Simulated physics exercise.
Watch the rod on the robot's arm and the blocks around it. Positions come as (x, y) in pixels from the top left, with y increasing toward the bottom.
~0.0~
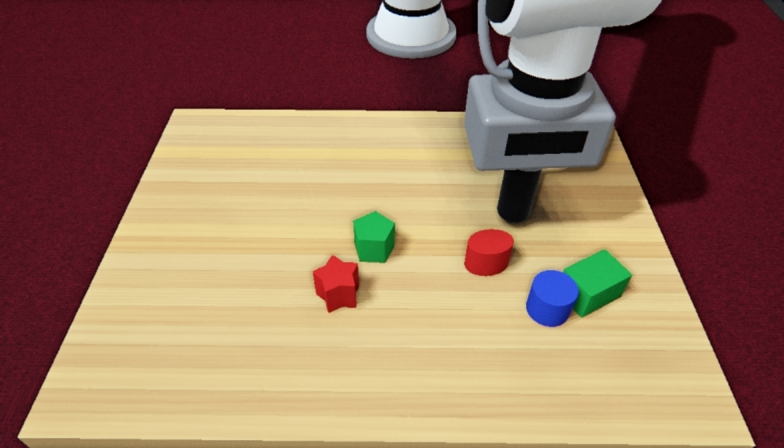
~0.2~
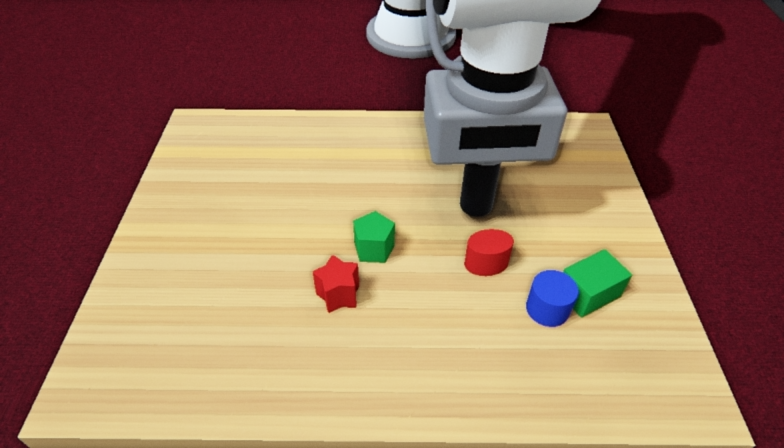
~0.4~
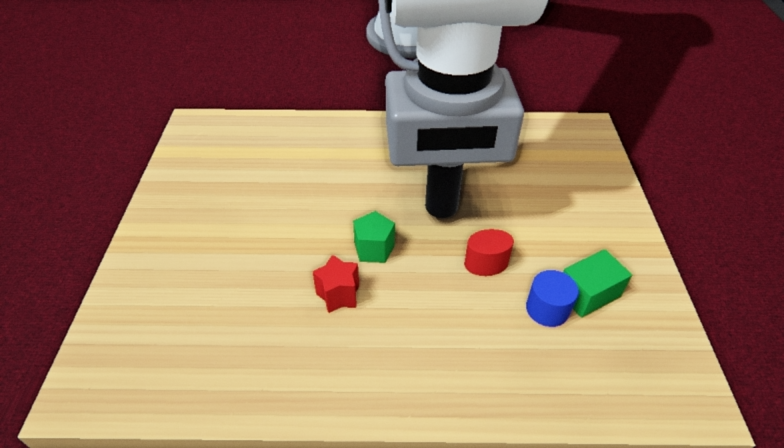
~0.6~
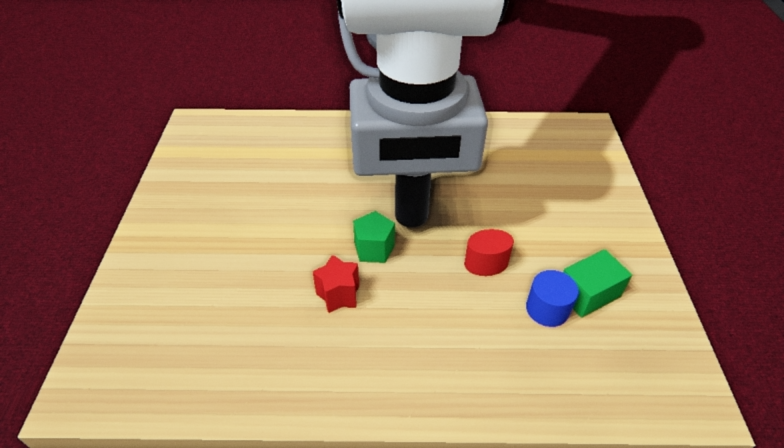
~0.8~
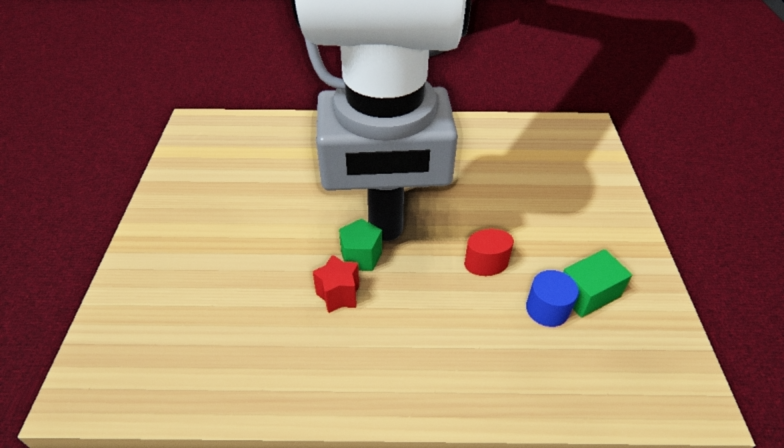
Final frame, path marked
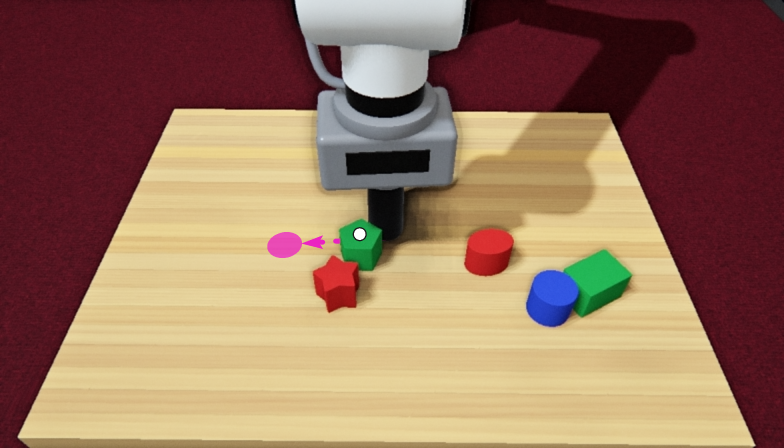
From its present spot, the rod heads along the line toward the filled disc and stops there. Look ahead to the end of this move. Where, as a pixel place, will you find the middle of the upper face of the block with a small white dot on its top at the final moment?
At (336, 246).
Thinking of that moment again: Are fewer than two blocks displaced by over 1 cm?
It seems so.
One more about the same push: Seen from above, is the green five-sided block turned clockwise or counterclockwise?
Looking down on the board, it turns counter-clockwise.
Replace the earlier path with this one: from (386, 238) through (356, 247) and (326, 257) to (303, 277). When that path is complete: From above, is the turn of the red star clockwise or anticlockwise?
Looking down on the board, it turns counter-clockwise.
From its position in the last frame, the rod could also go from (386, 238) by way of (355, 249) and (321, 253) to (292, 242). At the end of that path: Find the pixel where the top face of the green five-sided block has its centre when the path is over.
I expect it at (307, 258).
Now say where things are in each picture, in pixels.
The first frame shows rod tip (513, 212); block tops, red star (337, 273); green five-sided block (373, 226).
The second frame shows rod (476, 207); blocks unchanged.
The third frame shows rod (441, 208); blocks unchanged.
The fourth frame shows rod (411, 217); blocks unchanged.
The fifth frame shows rod (386, 230); red star (337, 273); green five-sided block (360, 234).
Path on the board, from (386, 238) to (285, 245); the dot is on the green five-sided block.
On the path given first. One third of the way, rod (351, 232); red star (334, 276); green five-sided block (338, 244), turned 35° anticlockwise.
Two thirds of the way, rod (316, 235); red star (334, 276), turned 15° anticlockwise; green five-sided block (336, 246), turned 45° anticlockwise.
At the end, rod (283, 237); red star (334, 276), turned 15° anticlockwise; green five-sided block (336, 246), turned 45° anticlockwise.
